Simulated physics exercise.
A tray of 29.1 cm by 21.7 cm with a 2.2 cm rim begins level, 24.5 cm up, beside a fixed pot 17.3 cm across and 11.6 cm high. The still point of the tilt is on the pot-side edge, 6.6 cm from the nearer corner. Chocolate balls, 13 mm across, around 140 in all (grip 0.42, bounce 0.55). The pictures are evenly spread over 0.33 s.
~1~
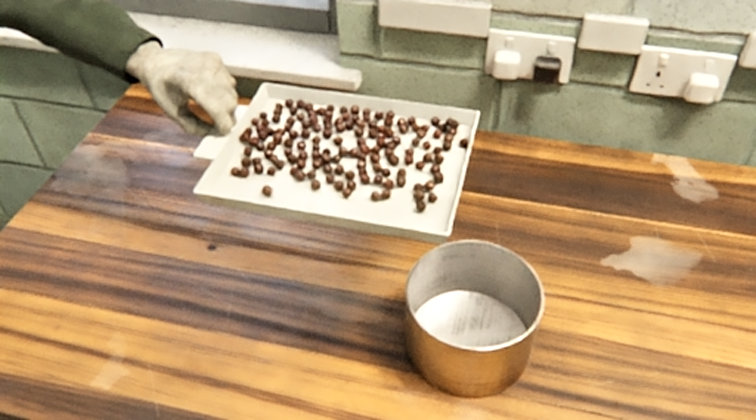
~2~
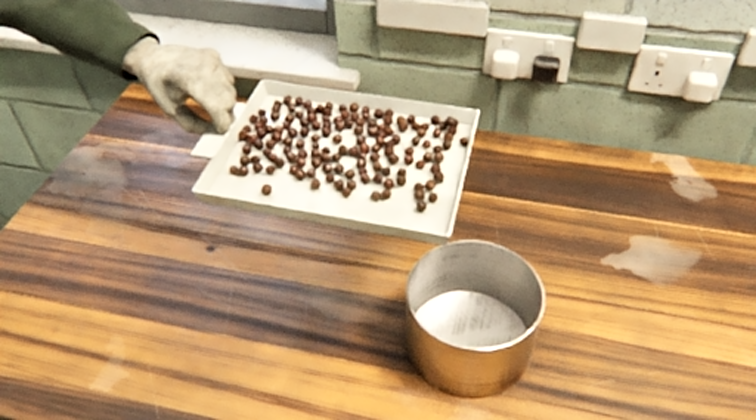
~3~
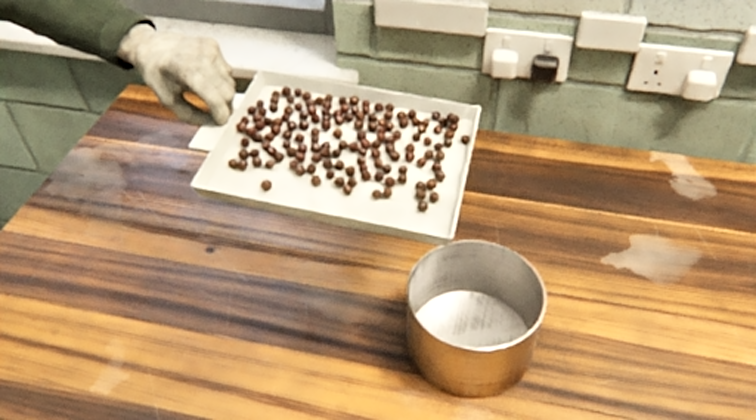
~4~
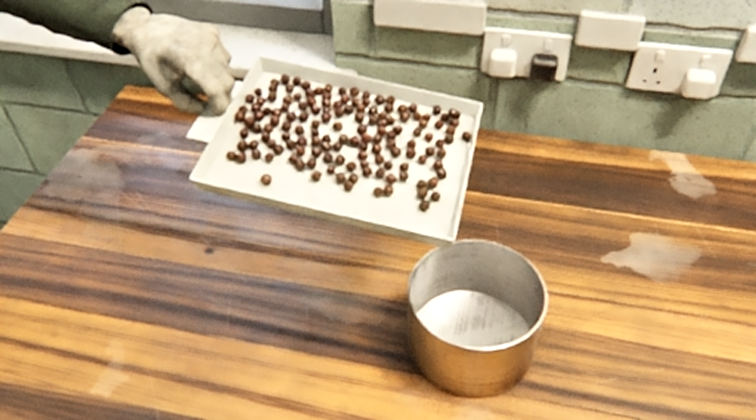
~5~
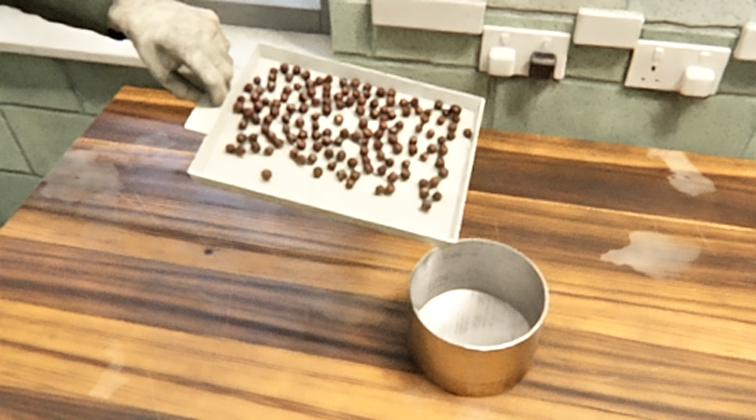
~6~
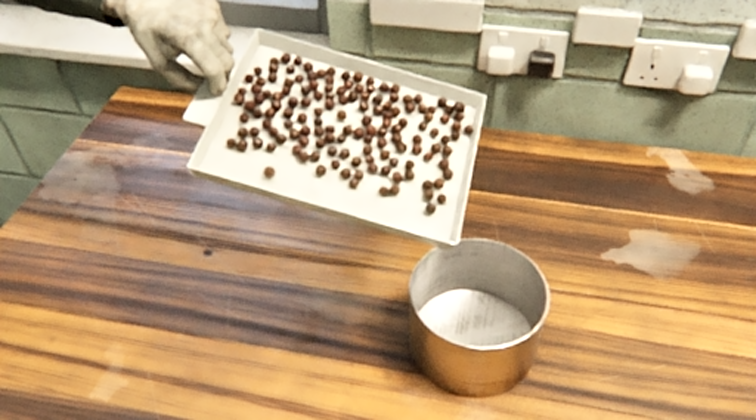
A gloved hand raising the far left side of a white tray of chocolate balls, tilting it toward a metal pot on a wooden table.
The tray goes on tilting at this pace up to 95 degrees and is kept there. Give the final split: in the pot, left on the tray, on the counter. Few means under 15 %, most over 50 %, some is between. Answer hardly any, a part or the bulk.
In the pot: The bulk; left on the tray: Hardly any; on the counter: A part.
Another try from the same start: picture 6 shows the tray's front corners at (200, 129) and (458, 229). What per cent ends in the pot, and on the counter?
Pot 35, counter 65.
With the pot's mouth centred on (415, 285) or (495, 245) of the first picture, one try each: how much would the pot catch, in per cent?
About 45 and 5 per cent.
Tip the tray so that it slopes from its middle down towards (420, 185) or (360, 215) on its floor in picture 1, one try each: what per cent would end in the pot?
About 75 and 35 per cent.
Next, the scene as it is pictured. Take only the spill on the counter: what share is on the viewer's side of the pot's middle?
Roughly 100 per cent.
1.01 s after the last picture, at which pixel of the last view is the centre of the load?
At about (435, 182).
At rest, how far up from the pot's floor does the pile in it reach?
Roughly 2.5 cm.
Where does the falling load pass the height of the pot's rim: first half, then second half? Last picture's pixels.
At about (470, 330), then at (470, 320).
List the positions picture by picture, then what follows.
In the first frame, tray tilt 0 degrees, front corners at (199, 189) and (445, 231); middle of the pieces at (343, 151); pot at (474, 291).
In the second frame, tray tilt 1 degrees, front corners at (198, 188) and (446, 231); middle of the pieces at (343, 150).
In the third frame, tray tilt 4 degrees, front corners at (197, 183) and (448, 233), lowest corner right front; middle of the pieces at (343, 145).
In the fourth frame, tray tilt 8 degrees, front corners at (196, 176) and (450, 236), lowest corner right front; middle of the pieces at (343, 139).
In the fifth frame, tray tilt 13 degrees, front corners at (195, 170) and (452, 237), lowest corner right front; middle of the pieces at (344, 133).
In the sixth frame, tray tilt 17 degrees, front corners at (194, 164) and (453, 239), lowest corner right front; middle of the pieces at (348, 130); pot at (479, 289).
Then, 0.61 s after the last picture, tilt 54 degrees; the tray holds 100 %, the pot 0 %.
Then, 1.01 s after the last picture, tilt 78 degrees; the tray holds 95 %, the pot 5 %.
Then, 1.49 s after the last picture, tilt 95 degrees; the tray holds 10 %, the pot 50 %.
In the end, pot 75 %, tray 0 %, counter 25 %.
